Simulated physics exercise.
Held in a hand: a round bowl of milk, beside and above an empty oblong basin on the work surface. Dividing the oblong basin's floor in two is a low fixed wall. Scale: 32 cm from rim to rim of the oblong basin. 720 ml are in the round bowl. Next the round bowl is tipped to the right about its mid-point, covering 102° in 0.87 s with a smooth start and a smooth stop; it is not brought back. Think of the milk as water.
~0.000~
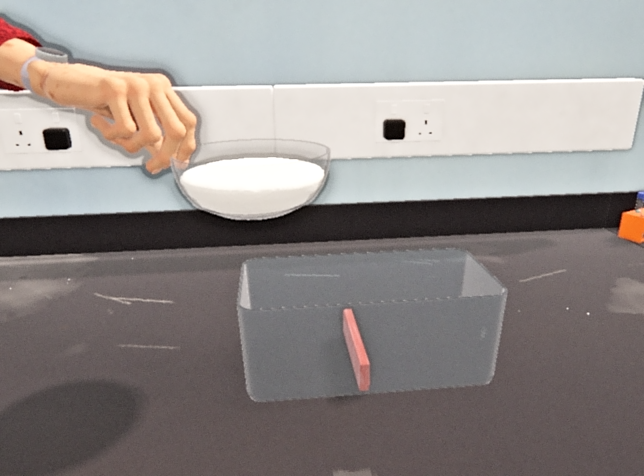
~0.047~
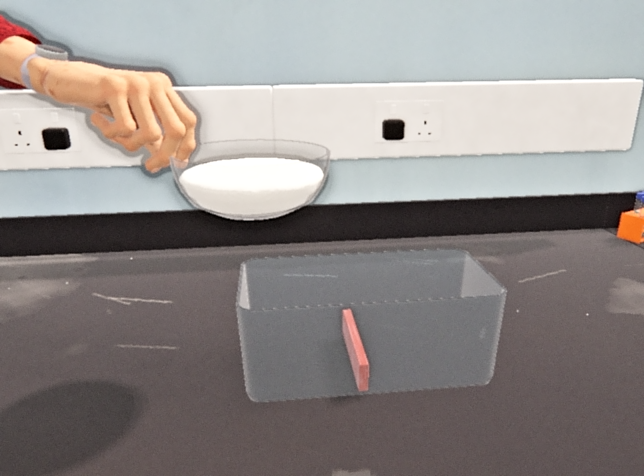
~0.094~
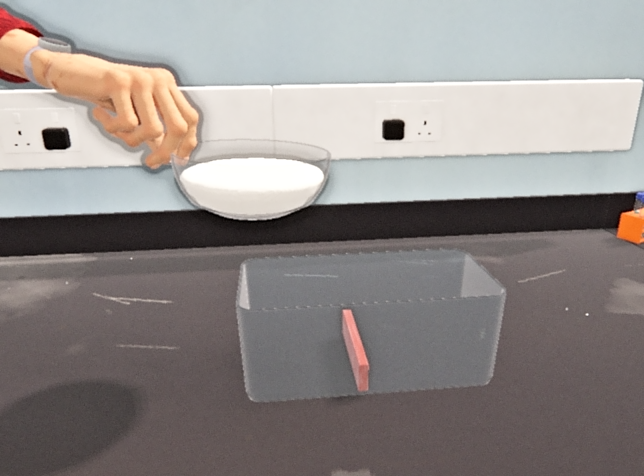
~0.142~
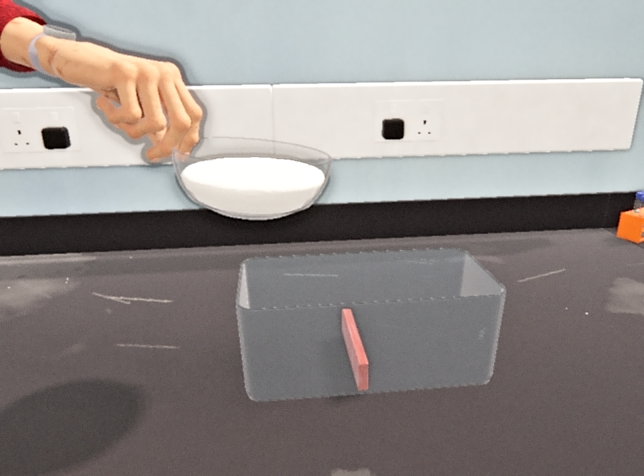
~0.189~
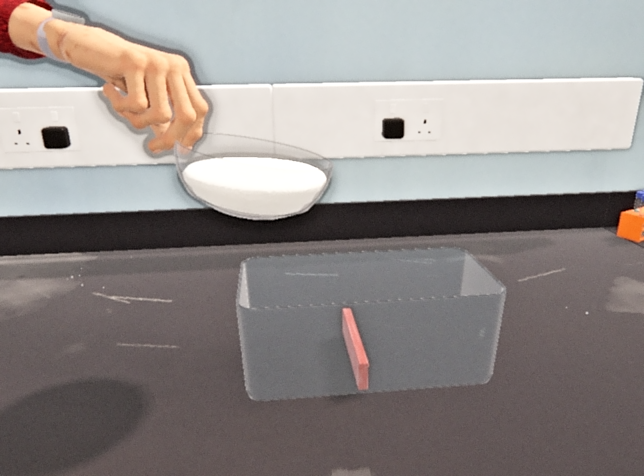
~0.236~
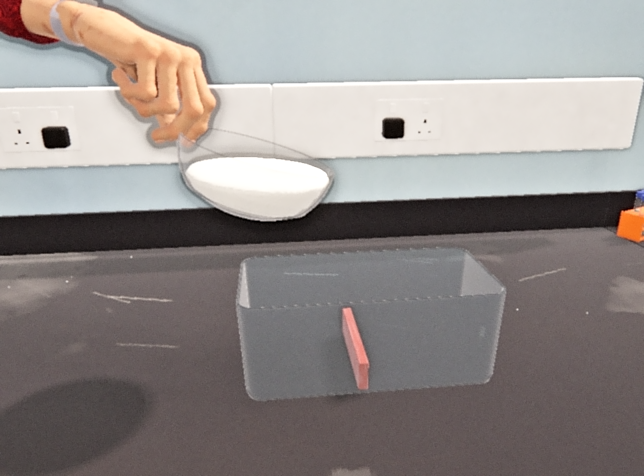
The clip opens on a hand holding a clear round bowl of milk by its left rim, above an empty oblong basin with a red upright piece. The hand barely moves at first, then lifts the left rim, gradually tilting the bowl to the right while the milk's surface stays roughly level.
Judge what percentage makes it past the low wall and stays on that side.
Some 63 per cent makes it over and stays.
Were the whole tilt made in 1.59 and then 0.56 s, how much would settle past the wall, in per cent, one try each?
Roughly 70 per cent the first time and 55 per cent the second.
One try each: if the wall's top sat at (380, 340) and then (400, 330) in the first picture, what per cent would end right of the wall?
Some 30 in a hundred, then some 10 in a hundred.
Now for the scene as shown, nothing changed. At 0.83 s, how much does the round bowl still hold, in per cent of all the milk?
Share remaining: Approx. 1 %.
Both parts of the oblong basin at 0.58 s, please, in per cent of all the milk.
2 left and 28 right, roughly.
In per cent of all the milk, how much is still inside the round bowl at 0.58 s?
Some 28 per cent.
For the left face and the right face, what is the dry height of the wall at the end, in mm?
For the left, around 26 mm; for the right, around 20 mm.
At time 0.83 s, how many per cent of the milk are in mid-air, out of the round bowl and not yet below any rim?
Airborne share: Near 4 %.
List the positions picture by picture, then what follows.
In the first frame, it leans 0°; its right rim is at (329, 150); the milk meets the walls at (182, 173) and (324, 169); the oblong basin's rim runs from (241, 284) to (485, 270); the wall's top is at (355, 335).
In the second frame, it leans 1°; its right rim is at (328, 152); the milk meets the walls at (180, 173) and (323, 170).
In the third frame, it leans 3°; its right rim is at (329, 155); the milk meets the walls at (181, 172) and (323, 171).
In the fourth frame, it leans 7°; its right rim is at (330, 159); the milk meets the walls at (181, 170) and (324, 172).
In the fifth frame, it leans 11°; its right rim is at (332, 165); the milk meets the walls at (184, 168) and (326, 173).
In the sixth frame, it leans 17°; its right rim is at (332, 173); the milk meets the walls at (186, 168) and (329, 174).
After 0.58 s the tilt is 76° and 27 per cent is still to pour, 2 is left of the wall and 27 right of it.
After 0.83 s the tilt is 101° and 1 per cent is still to pour, 32 is left of the wall and 62 right of it.
After 1.09 s the tilt is 102° and 0 per cent is still to pour, 37 is left of the wall and 63 right of it.
After 1.37 s the tilt is 102° and 0 per cent is still to pour, 37 is left of the wall and 63 right of it.
In the end 37 per cent lies left of the wall, 63 right of it and 0 outside.
